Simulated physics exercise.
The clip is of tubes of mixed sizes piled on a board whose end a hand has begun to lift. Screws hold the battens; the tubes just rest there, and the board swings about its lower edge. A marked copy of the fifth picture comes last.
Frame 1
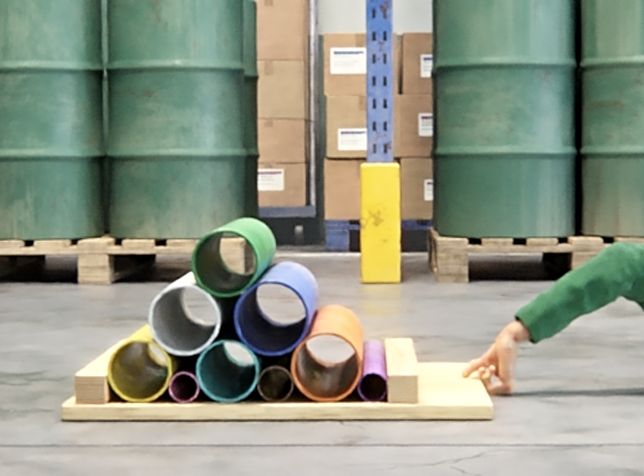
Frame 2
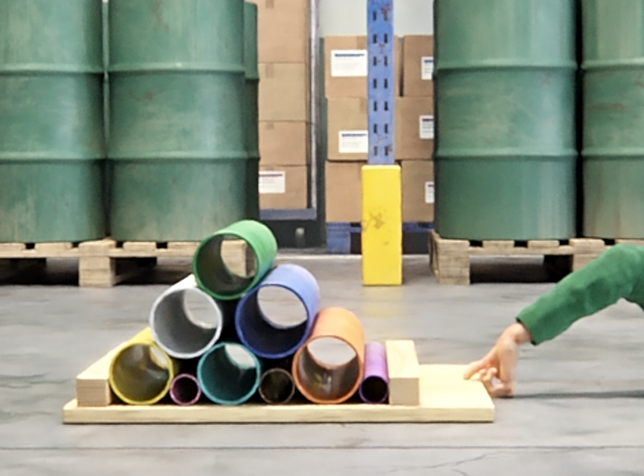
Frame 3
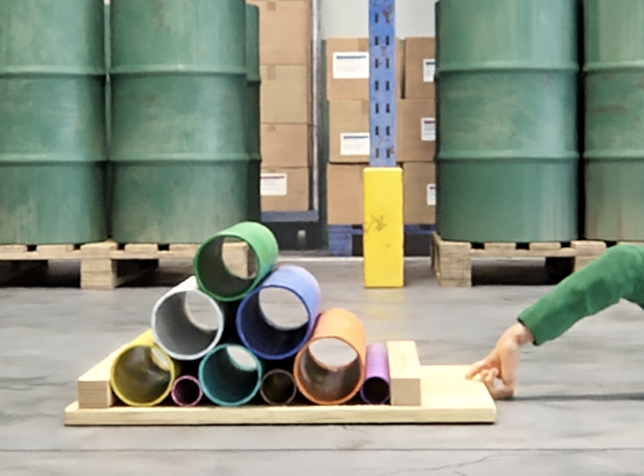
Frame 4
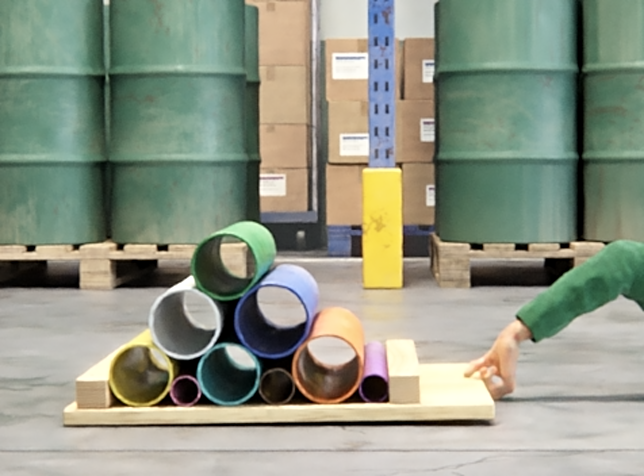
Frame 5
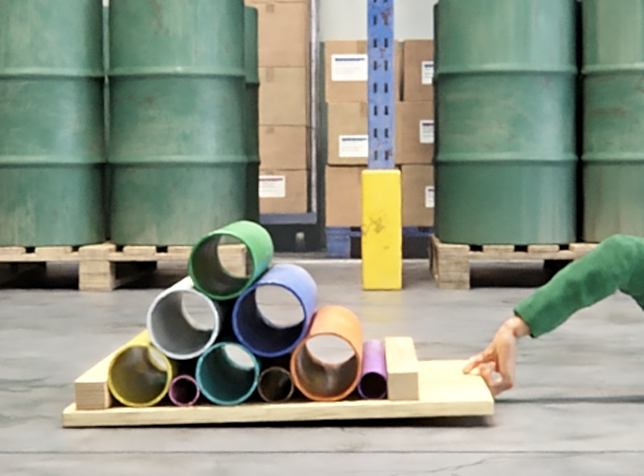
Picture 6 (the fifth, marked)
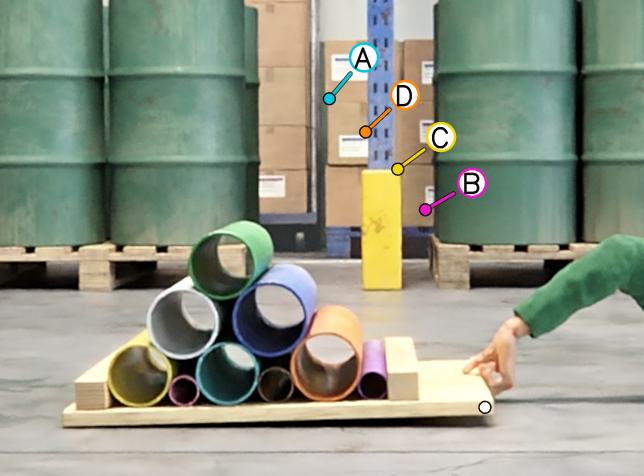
A hand in a green sleeve reaches in from the right to the end of a pale wooden board on a grey warehouse floor, seen from the side at a low level. Green, white, blue, yellow, teal, orange and smaller tubes sit piled between wooden battens, before green drums, cartons and a yellow-based blue post. The fingers raise the board's right end very slightly, and the pile shifts a little leftward.
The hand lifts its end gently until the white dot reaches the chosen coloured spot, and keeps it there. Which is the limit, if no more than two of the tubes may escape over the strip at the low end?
The answer is mark C.
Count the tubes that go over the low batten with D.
With D, three.
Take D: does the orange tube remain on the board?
The orange tube: Yes.
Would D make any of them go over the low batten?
At D: Yes.
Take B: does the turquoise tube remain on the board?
Yes.
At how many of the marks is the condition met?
Two of them.
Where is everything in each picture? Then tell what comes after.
In the first picture, white tube (184, 320); green tube (225, 263); board (285, 376).
In the second picture, board (286, 378); yellow tube (141, 373).
In the third picture, board (288, 379); purple tube (376, 390); orange tube (329, 370).
In the fourth picture, board (286, 378); yellow tube (140, 375); pink tube (186, 391).
In the fifth picture, board (285, 377); yellow tube (139, 375); pink tube (184, 391).
On the marked copy, A at (329, 99); B at (425, 210); C at (398, 169); D at (366, 132); the white dot at (485, 408).
Taking C. A third of the way, board at 20°.
Two thirds of the way, board at 36°.
When it is over, board at 36°, one over the low batten (green).
As for the rest, A three over the low batten (blue, white, green); B none over the low batten; D three over the low batten (blue, white, green).
